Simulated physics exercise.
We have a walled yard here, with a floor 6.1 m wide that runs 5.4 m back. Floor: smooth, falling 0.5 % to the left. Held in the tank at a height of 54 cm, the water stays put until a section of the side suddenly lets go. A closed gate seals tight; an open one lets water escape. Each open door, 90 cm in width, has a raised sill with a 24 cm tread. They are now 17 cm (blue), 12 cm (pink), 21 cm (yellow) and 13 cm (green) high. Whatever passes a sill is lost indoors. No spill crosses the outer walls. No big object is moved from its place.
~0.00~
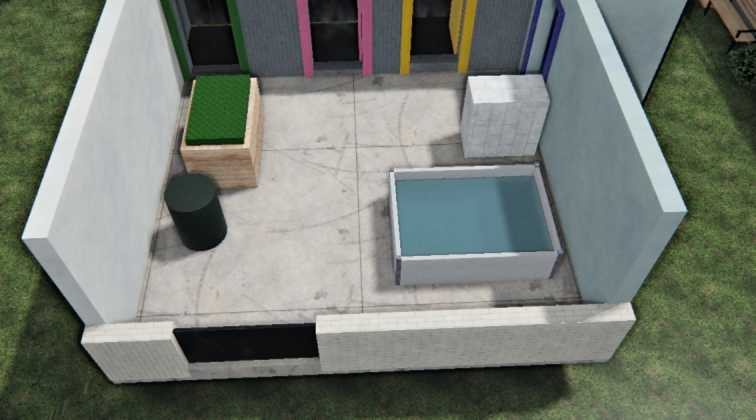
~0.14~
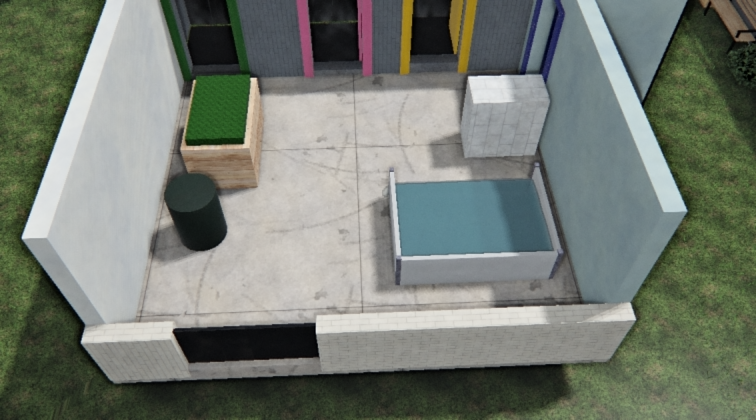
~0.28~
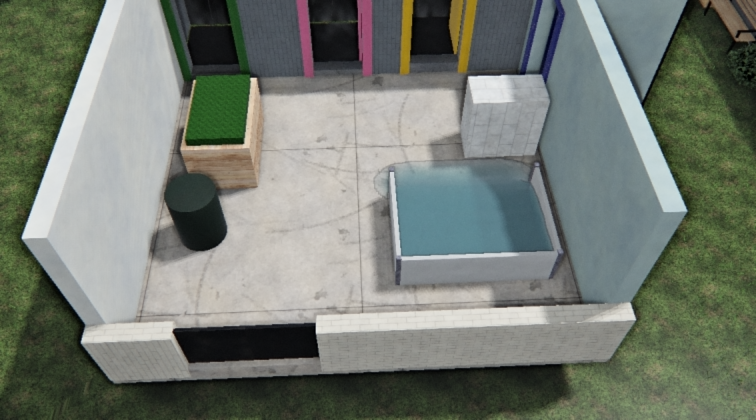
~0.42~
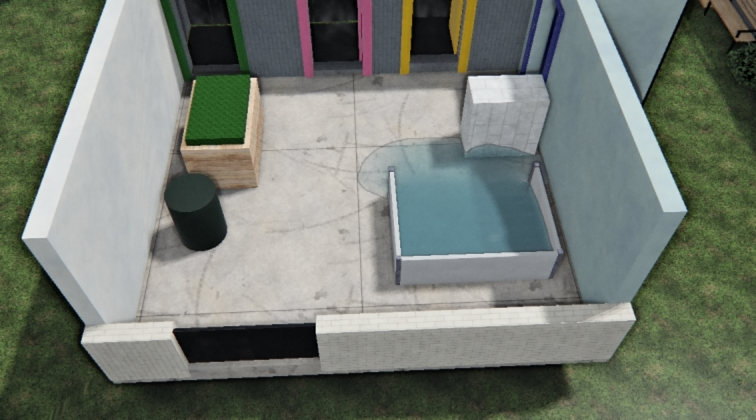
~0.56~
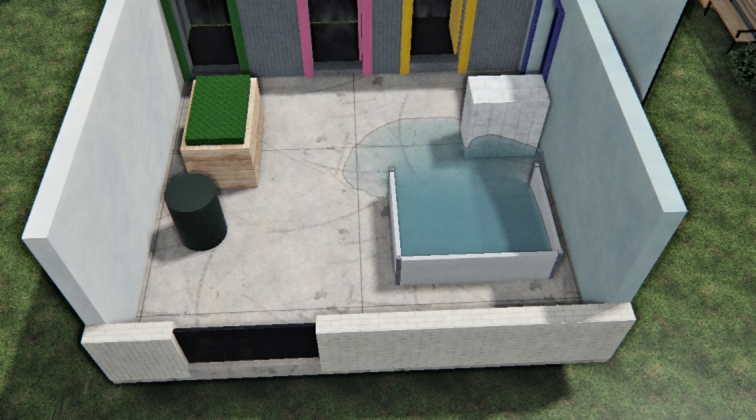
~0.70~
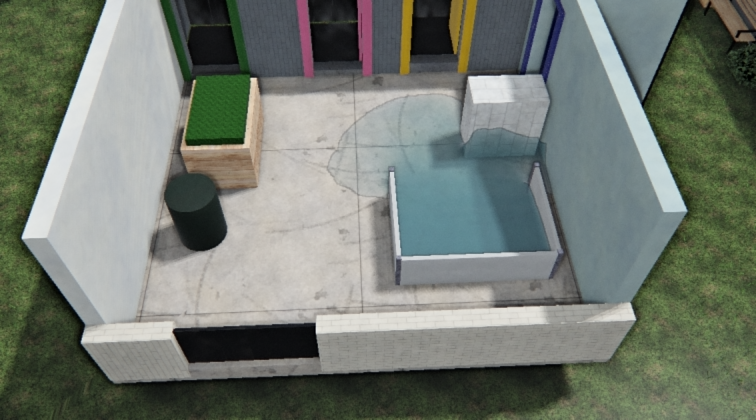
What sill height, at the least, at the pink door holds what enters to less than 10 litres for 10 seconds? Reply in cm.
A height of roughly 17 cm.
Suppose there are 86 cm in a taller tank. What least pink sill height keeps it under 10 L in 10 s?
Roughly 28 centimetres.
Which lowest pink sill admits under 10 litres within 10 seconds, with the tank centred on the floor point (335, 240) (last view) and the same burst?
Then about 27 centimetres at the least.
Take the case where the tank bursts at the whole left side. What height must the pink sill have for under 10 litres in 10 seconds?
I'd say close to 7.0 cm.
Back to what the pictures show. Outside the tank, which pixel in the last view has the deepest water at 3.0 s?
(184, 86).
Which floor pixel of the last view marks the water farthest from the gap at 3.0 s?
Lab note: Front tip approx. (184, 86).
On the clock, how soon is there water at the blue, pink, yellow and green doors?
Blue 1.1 s, pink 1.3 s, yellow 0.9 s, green 2.4 s.
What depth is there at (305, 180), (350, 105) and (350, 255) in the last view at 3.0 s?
Depths of roughly 1 cm, 6 cm and 0 cm, in that order.
After 1.4 s water covers 30 % of the floor, deepest (38 cm) near (536, 163); 9 cm at the pink door, 0 litres in over its 12 cm sill.
After 3.0 s water covers 55 % of the floor, deepest (27 cm) near (184, 86); 16 cm at the pink door, 29 litres in over its 12 cm sill.
After 10.0 s water covers 95 % of the floor, deepest (13 cm) near (129, 354); 7 cm at the pink door, 34 litres in over its 12 cm sill.
At the pink door as built, the water arrived by 1.4 s and peaked near 21 cm at 2.2 s.
With a sill of 14.5 cm, 19 litres would have come in within the 10 s; with 19.5 cm, 4 litres. So under 10 litres takes about 17 cm.
